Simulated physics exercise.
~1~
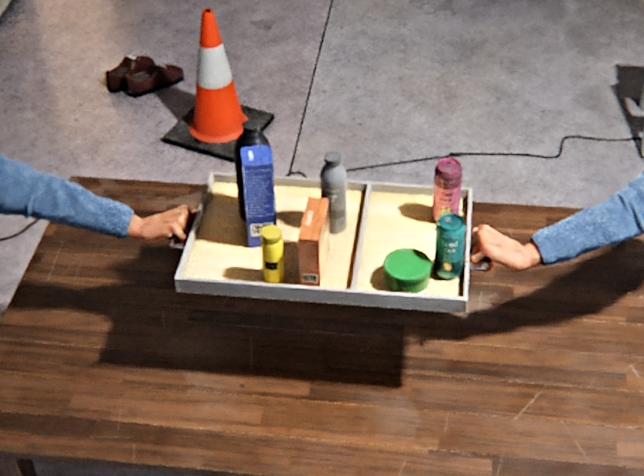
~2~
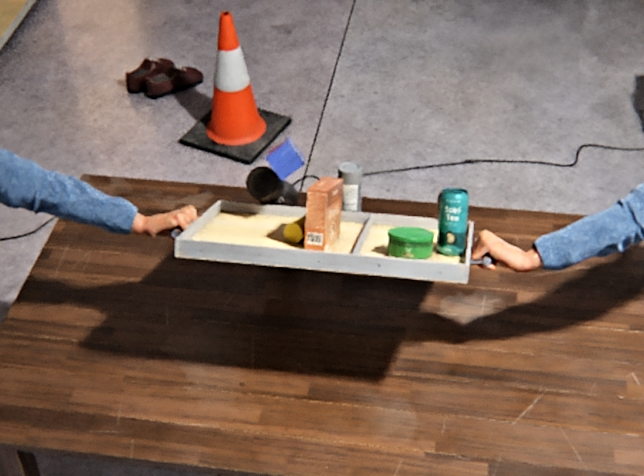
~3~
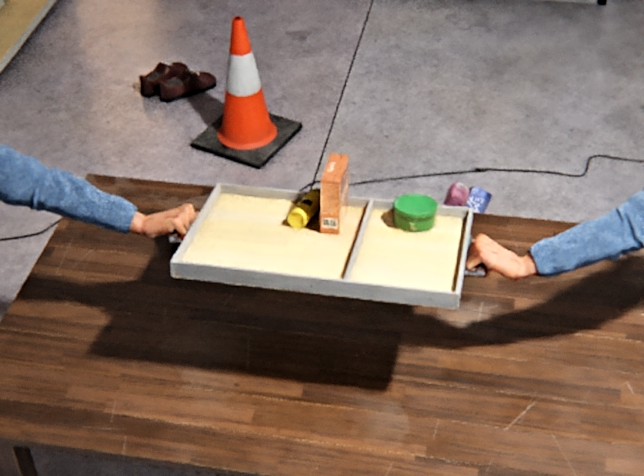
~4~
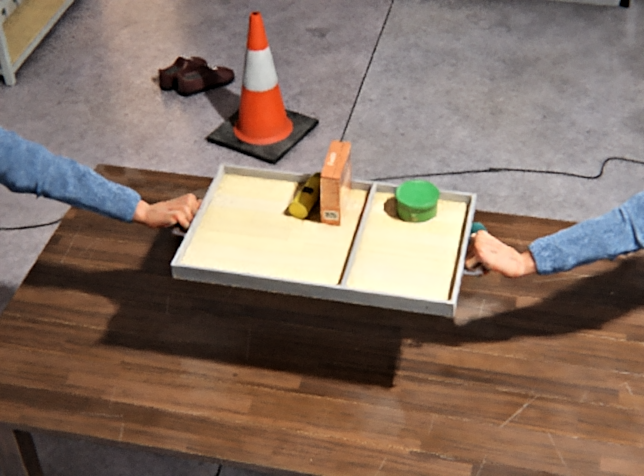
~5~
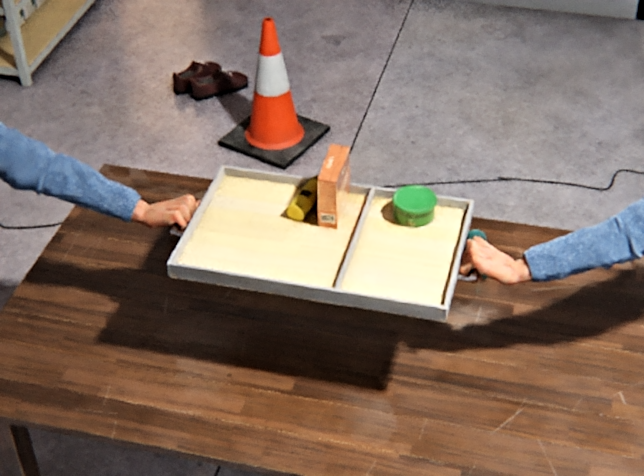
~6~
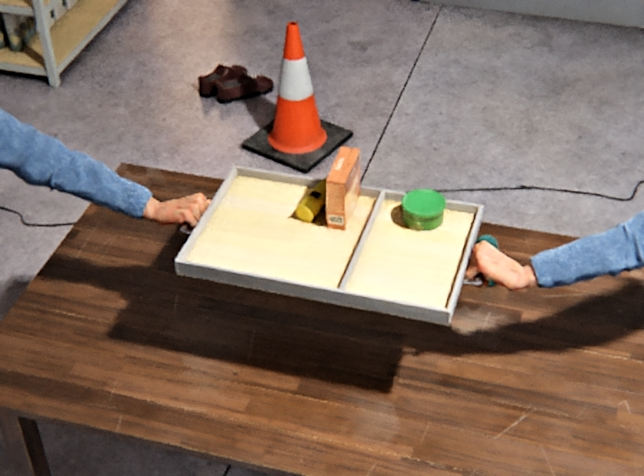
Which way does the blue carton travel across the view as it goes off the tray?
It moves to the right, going over the far side and ending up beyond the tray near the pink can.
